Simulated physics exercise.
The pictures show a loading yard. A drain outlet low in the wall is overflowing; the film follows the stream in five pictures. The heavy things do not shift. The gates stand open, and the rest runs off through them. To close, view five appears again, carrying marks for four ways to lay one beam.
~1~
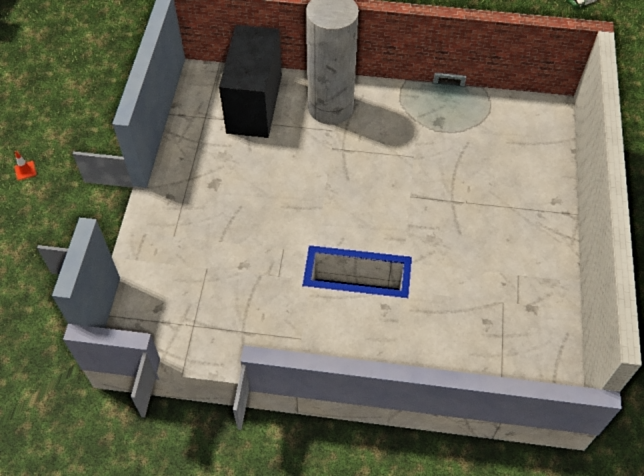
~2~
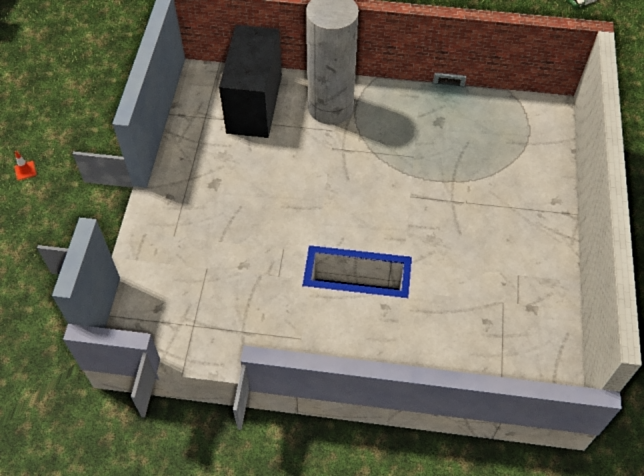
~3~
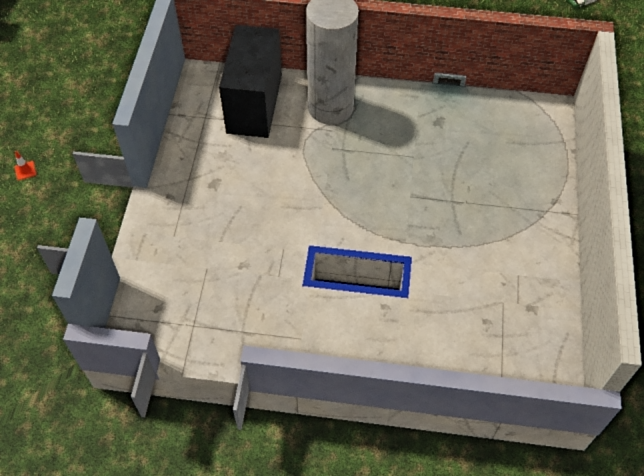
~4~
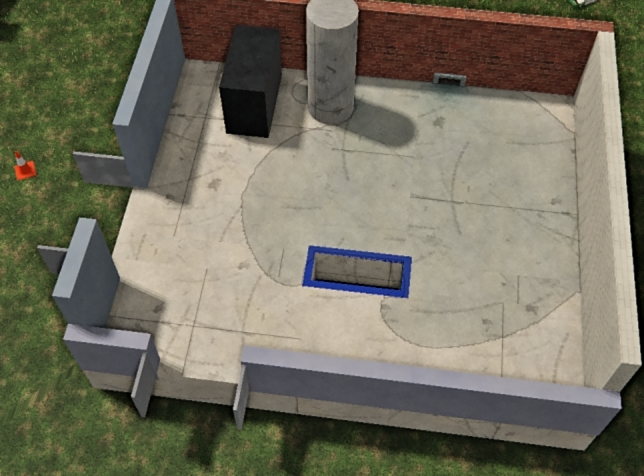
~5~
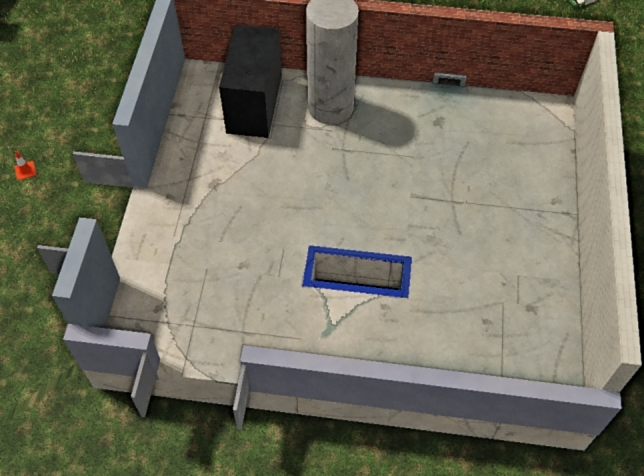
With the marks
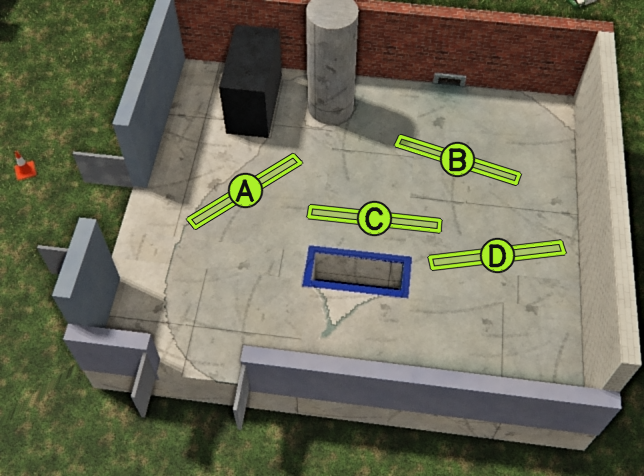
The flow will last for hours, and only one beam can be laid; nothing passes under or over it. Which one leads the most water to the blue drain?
D works best here.
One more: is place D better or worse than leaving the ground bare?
Better.
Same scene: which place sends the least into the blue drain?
Place C.
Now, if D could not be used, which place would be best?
Here it is place A.
On the marked copy, A from (192, 223) to (296, 159); B from (398, 140) to (517, 178); C from (309, 211) to (439, 225); D from (431, 262) to (562, 247).
With A, about 36 % of the stream goes into the blue drain, about 64 % out by the gates.
With B, about 21 % of the stream goes into the blue drain, about 79 % out by the gates.
With C, about 8 % of the stream goes into the blue drain, about 92 % out by the gates.
With D, about 62 % of the stream goes into the blue drain, about 37 % out by the gates.
